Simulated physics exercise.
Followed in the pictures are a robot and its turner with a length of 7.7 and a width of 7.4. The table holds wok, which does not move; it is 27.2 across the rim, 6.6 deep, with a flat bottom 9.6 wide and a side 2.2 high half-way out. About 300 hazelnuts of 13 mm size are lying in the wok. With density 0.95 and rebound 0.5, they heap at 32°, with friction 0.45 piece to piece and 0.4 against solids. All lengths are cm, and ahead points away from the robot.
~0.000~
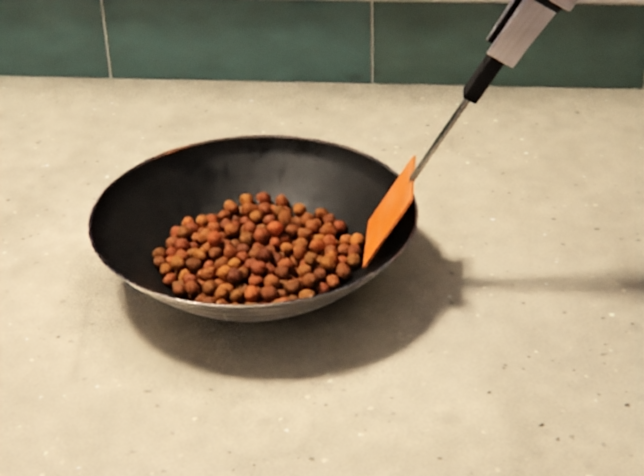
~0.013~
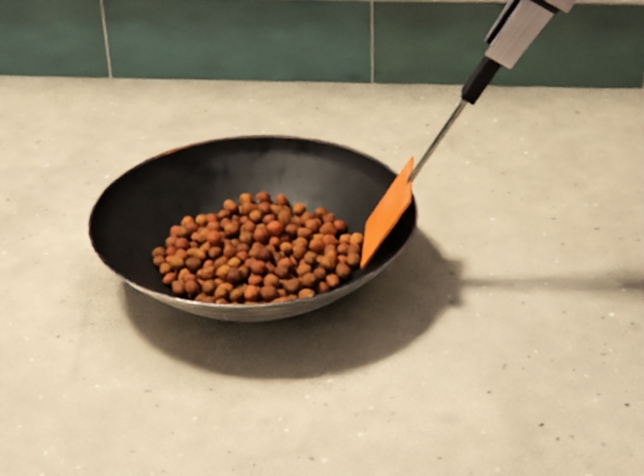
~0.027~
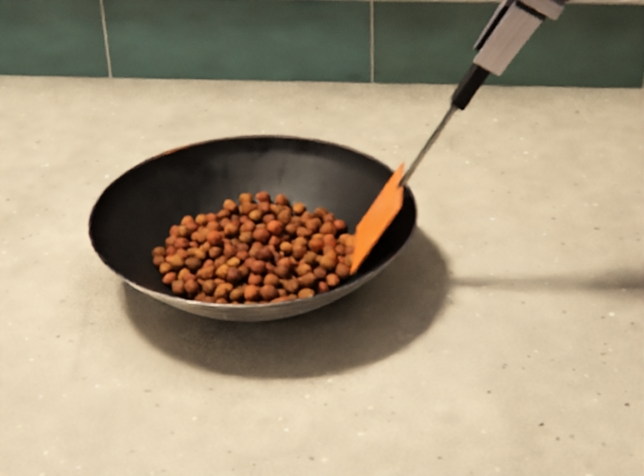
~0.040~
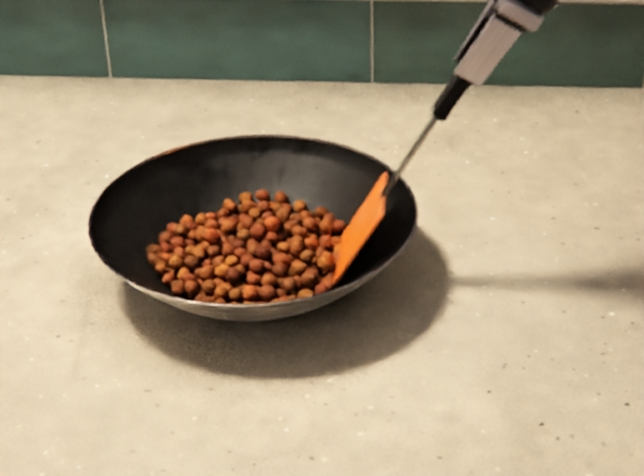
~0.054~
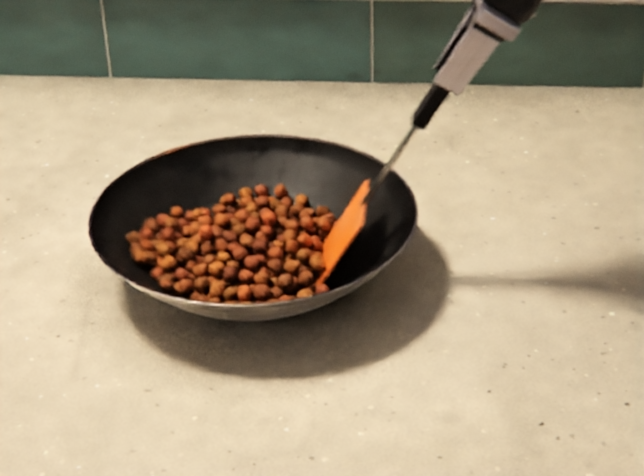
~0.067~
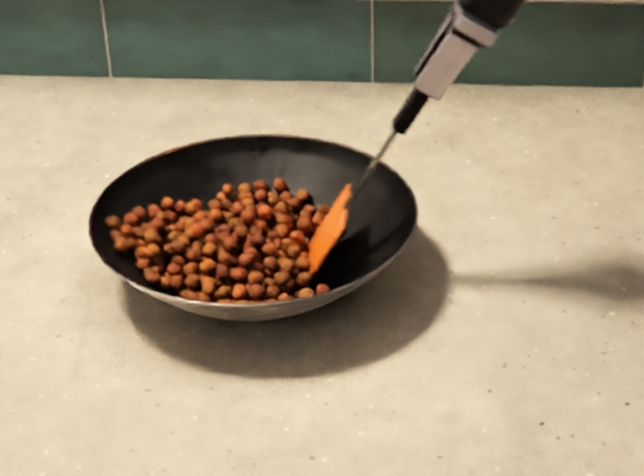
A robot arm reaching in from the upper right slides an orange turner leftward through a black wok, barely moving at first, then pushing the heap of round brown nuts toward the left side. The wok stays still on a pale speckled countertop, casting a soft shadow, with green tiles behind. The fixed view looks slightly down as the nuts spread up the left wall, leaving the right side bare.
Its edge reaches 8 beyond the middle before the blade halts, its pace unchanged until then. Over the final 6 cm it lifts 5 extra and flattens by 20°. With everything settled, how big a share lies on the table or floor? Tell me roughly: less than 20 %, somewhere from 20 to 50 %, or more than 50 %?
Somewhere from 20 to 50 %.
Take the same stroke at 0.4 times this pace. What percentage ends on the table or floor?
Around 5 percent would finish on the table or floor.
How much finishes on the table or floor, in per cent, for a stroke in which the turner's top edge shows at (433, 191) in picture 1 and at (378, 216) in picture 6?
About 20 per cent.
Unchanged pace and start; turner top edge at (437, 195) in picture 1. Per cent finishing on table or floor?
About 25 per cent.
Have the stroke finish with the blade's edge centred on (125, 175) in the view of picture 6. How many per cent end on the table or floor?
Roughly 50 per cent, I'd say.
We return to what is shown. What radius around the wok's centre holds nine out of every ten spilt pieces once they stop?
About 70 cm from the centre.
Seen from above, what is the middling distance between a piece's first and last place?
Some 6 centimetres.
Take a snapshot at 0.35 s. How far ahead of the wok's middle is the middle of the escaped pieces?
Some 20 centimetres ahead.
After 0.10 s, sloping 60°, highest piece 9 above the table; 295 in the wok, 3 on the blade or in flight.
After 0.13 s, sloping 54°, highest piece 11 above the table; 288 in the wok, 10 on the blade or in flight.
After 0.35 s, sloping 40°, highest piece 15 above the table; 219 in the wok, 46 on the table or floor, 33 on the blade or in flight.
After 1.40 s, sloping 40°, highest piece 5 above the table; 219 in the wok, 79 on the table or floor.
In the end, 219 in the wok, 79 on the table or floor. That is 27 % on the table or floor.
